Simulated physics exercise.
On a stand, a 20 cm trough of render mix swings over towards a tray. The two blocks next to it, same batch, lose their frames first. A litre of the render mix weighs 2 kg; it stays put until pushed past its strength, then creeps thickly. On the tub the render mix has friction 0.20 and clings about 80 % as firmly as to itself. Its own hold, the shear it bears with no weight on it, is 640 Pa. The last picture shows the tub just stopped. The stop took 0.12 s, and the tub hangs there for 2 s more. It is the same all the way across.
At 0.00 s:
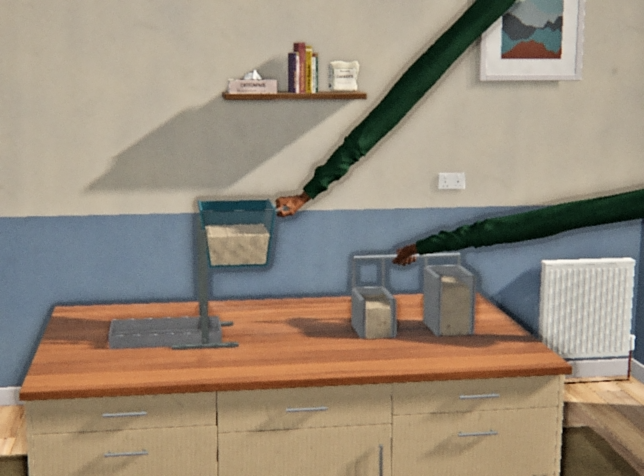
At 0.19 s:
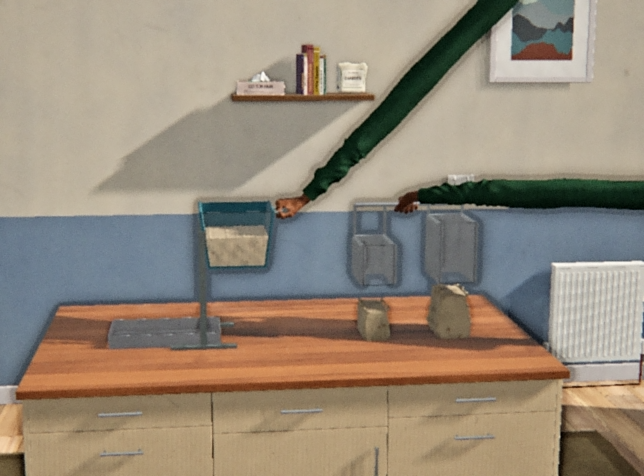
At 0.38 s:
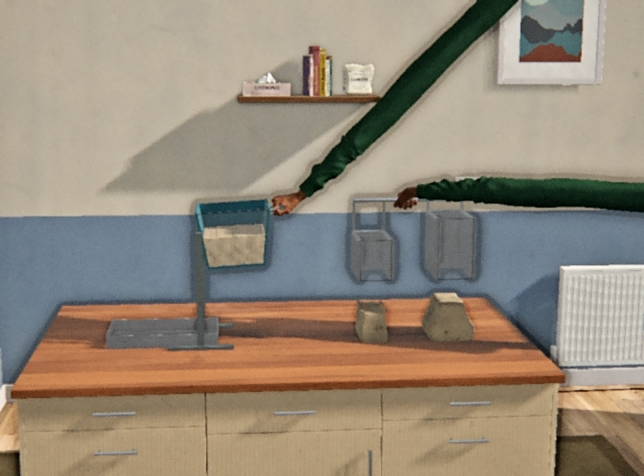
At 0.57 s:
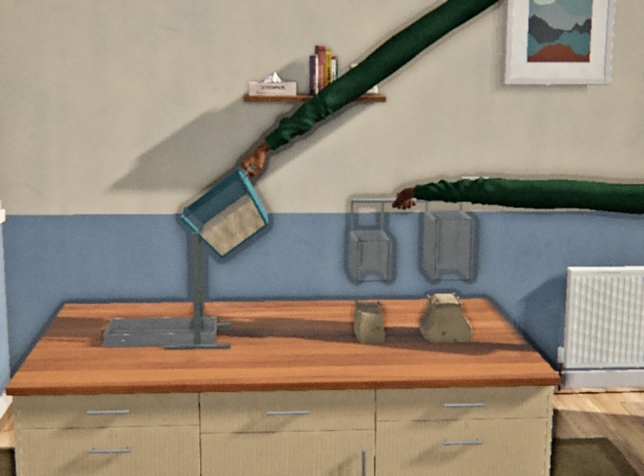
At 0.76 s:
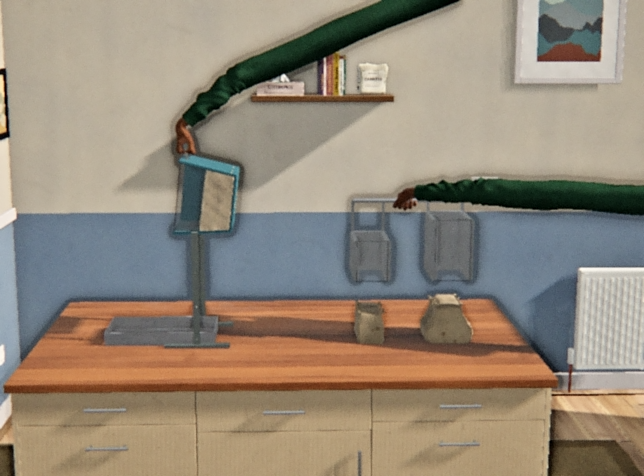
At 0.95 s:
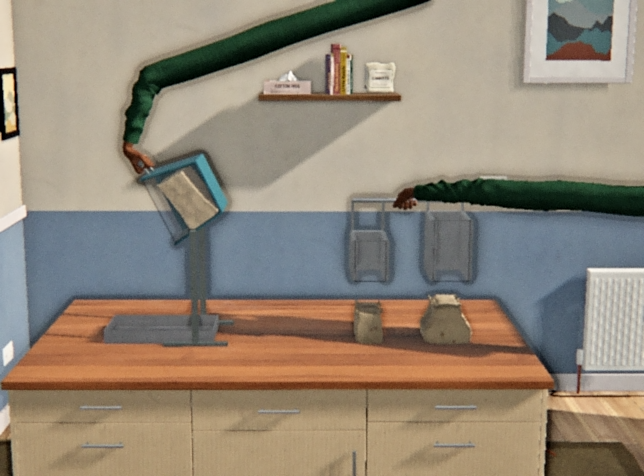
At first, one green-sleeved hand holds a trough of pale mix above a tray while another lifts two clear moulds off two blocks on the counter. The larger right-hand block slumps and widens, while the smaller keeps its height. Then the trough turns anticlockwise until steeply tilted, its mix still inside.
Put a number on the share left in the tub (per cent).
The share left in the tub is near 0 %.
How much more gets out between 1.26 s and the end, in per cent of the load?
Near 0 %.
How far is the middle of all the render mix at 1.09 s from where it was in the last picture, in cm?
Some 14 cm.
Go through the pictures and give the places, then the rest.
The first picture shows handle-side rim at (273, 209), tilt 0 degrees; highest point of the render mix at (266, 235); test blocks 12 cm, 19 cm high (left to right).
The second picture shows handle-side rim at (272, 211), tilt 0 degrees; highest point of the render mix at (264, 236); test blocks 12 cm, 17 cm high (left to right).
The third picture shows handle-side rim at (268, 209), tilt 3 degrees; highest point of the render mix at (262, 235); test blocks 12 cm, 15 cm high (left to right).
The fourth picture shows handle-side rim at (239, 176), tilt 36 degrees; highest point of the render mix at (250, 201); test blocks 12 cm, 15 cm high (left to right).
The fifth picture shows handle-side rim at (179, 163), tilt 84 degrees; highest point of the render mix at (209, 171); test blocks 12 cm, 14 cm high (left to right).
The sixth picture shows handle-side rim at (142, 181), tilt 116 degrees; highest point of the render mix at (180, 172); test blocks 12 cm, 14 cm high (left to right).
By 1.09 s, the tub is at 116 degrees and holds 49 %.
By 1.26 s, the tub is at 116 degrees and holds 0 %.
By 1.43 s, the tub is at 116 degrees and holds 0 %.
By 1.60 s, the tub is at 116 degrees and holds 0 %.
By 2.95 s, at the end, the tub is at 116 degrees and holds 0 %.
